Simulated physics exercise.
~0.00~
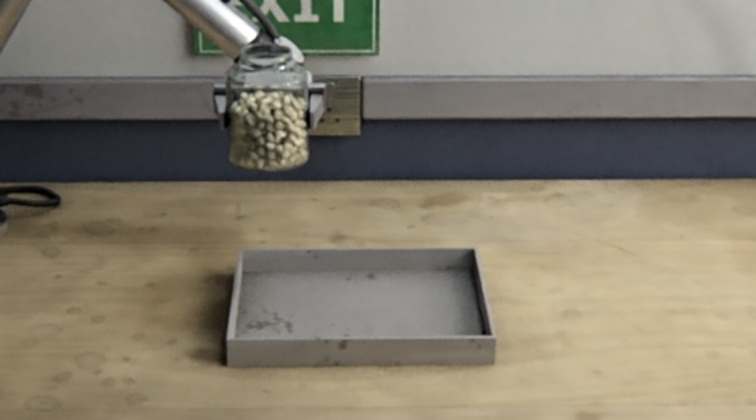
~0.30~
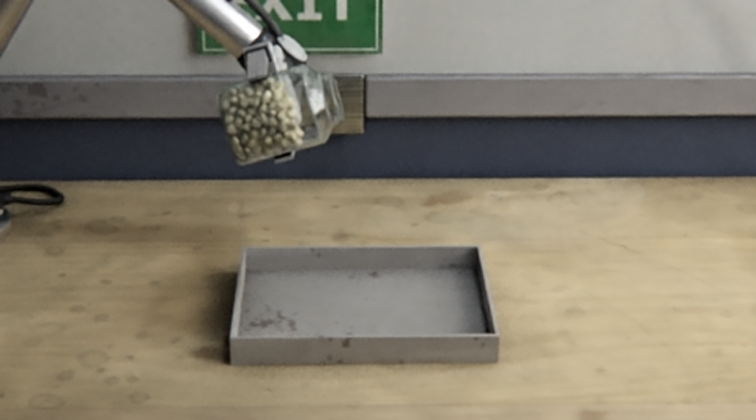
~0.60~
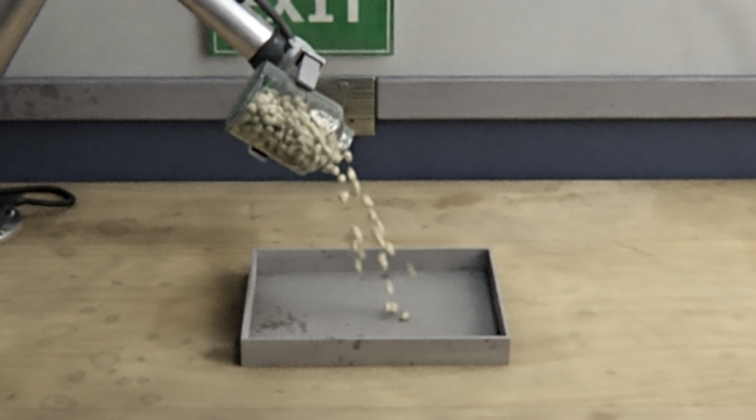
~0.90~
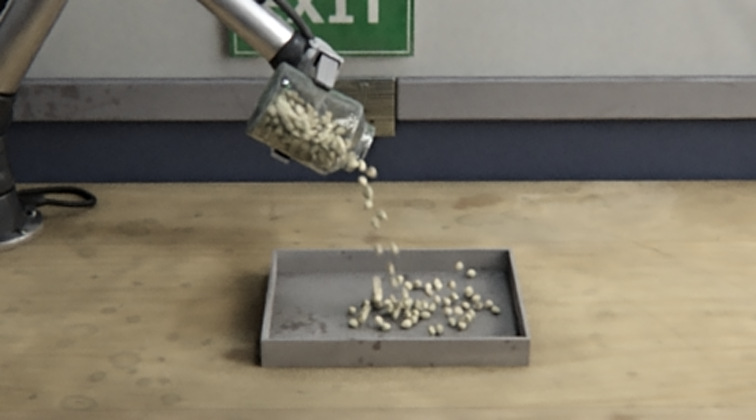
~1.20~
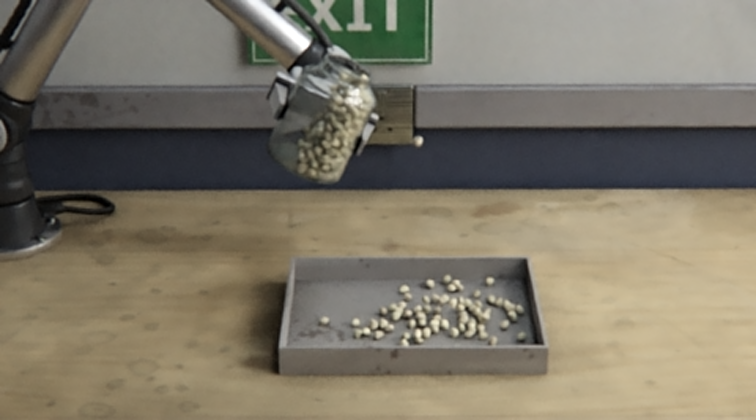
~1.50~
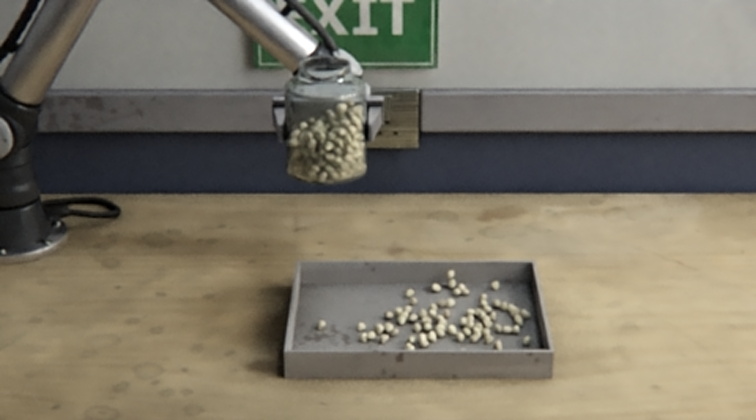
A robot arm tips a glass jar, pours some beans into a gray tray, then rights it.
